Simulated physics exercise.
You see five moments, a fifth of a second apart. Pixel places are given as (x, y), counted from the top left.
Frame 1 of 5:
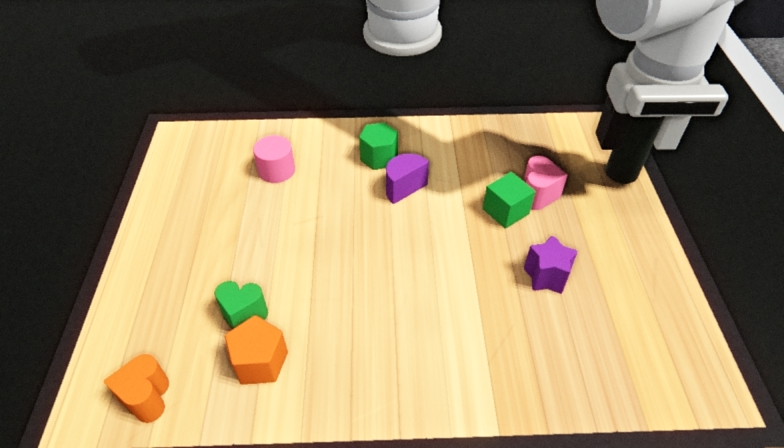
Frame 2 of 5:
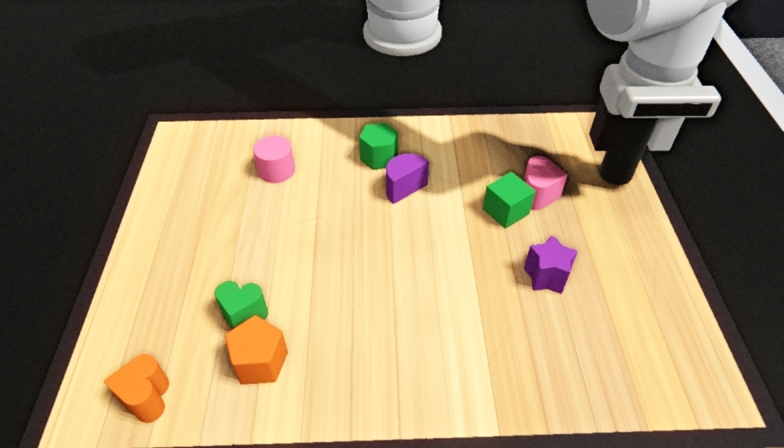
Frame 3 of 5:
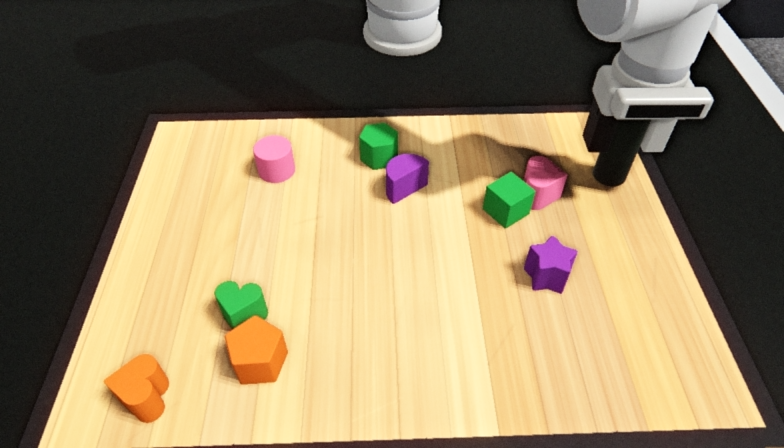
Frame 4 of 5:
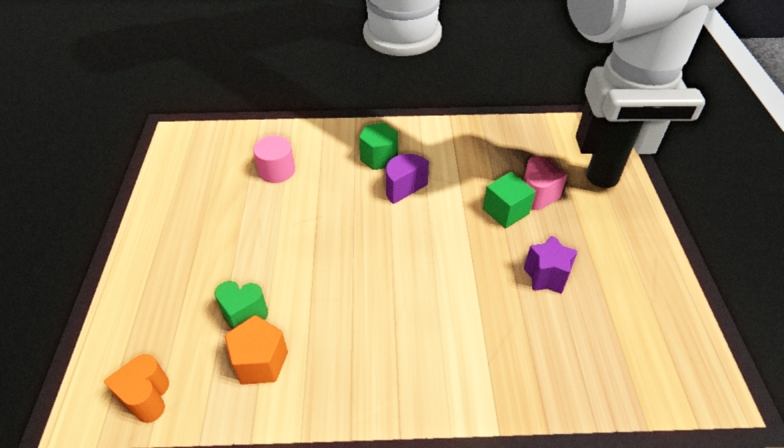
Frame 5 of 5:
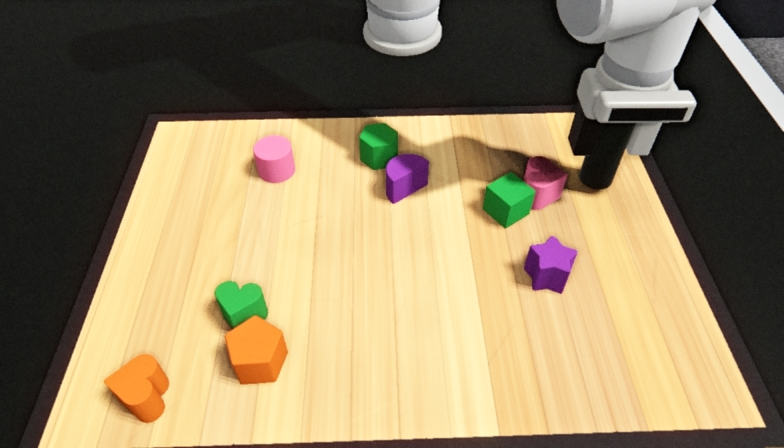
A robot arm with a black rod slid slightly left along the right side of a wooden board, drawing nearer a pink heart beside a green block, while all the colorful blocks stayed still.
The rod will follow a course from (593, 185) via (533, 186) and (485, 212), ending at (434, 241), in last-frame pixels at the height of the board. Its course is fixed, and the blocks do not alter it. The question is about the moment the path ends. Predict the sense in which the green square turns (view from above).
From the top: Clockwise.
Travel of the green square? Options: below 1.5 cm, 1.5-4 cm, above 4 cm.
It ends over 4 cm away.
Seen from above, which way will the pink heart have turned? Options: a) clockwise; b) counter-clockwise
The answer is b.
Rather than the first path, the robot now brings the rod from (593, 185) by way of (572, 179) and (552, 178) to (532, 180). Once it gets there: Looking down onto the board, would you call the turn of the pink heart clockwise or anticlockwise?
It makes a counterclockwise turn.
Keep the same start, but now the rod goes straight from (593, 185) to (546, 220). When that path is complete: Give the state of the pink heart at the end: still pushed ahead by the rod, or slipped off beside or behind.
No longer ahead of the rod.
On the path given first. One third of the way, rod (533, 180); green square (497, 199), turned 30° clockwise; pink heart (523, 183), turned 35° anticlockwise.
Two thirds of the way, rod (486, 206); green square (464, 230), turned 65° clockwise; pink heart (494, 215), turned 60° anticlockwise.
At the end, rod (435, 234); purple half-round block still; green square (459, 242), turned 90° clockwise; pink heart (493, 224), turned 80° anticlockwise.
